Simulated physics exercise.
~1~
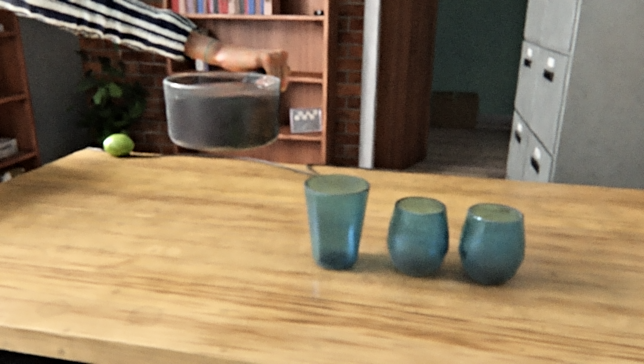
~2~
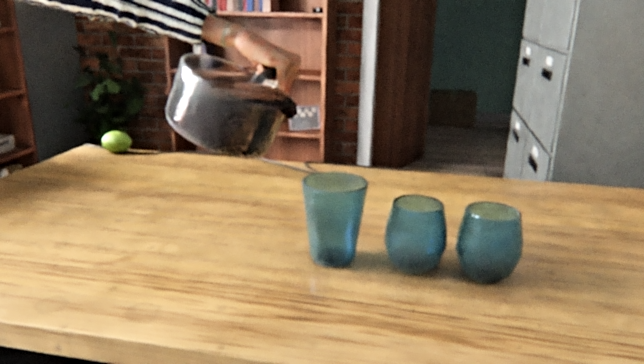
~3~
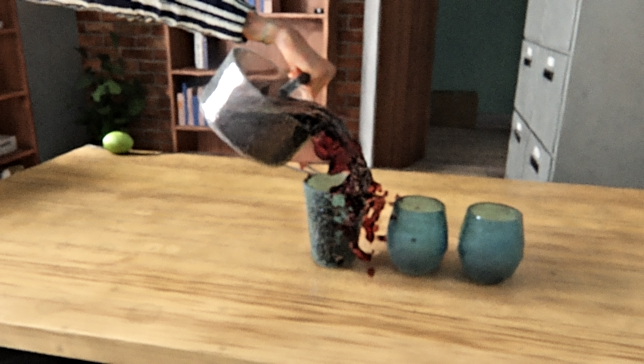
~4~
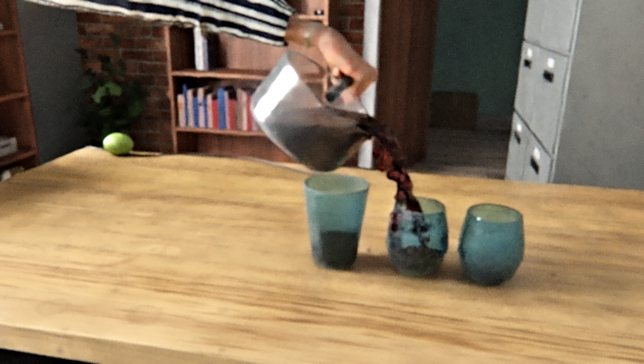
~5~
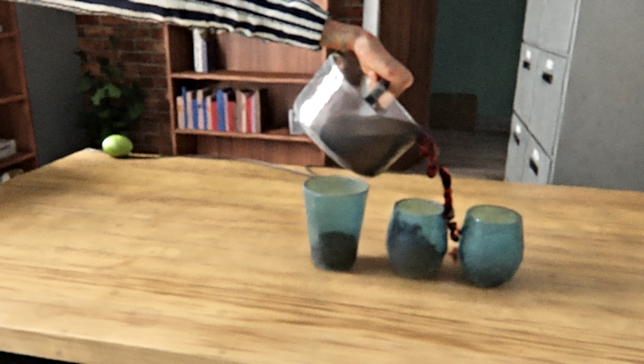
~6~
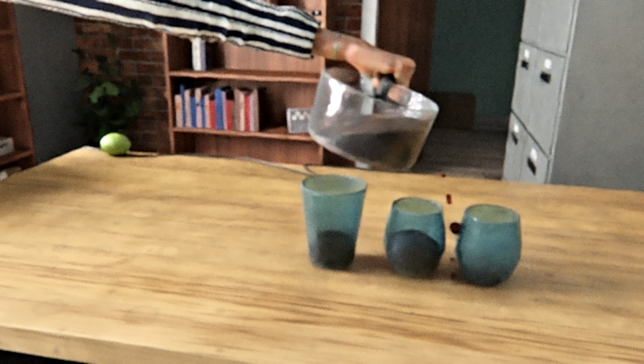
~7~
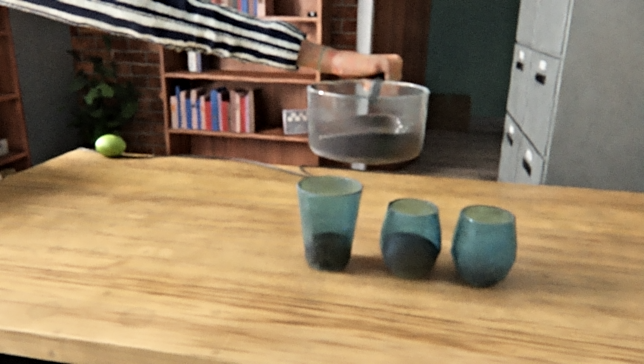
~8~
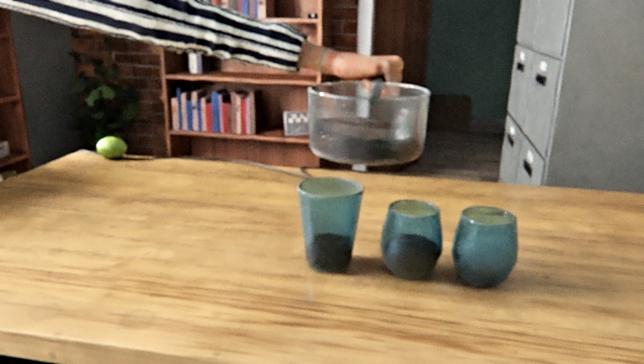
On a wooden table top, a hand tilts a small pot rightward, pouring dark red wine along three blue glasses, then levels it.
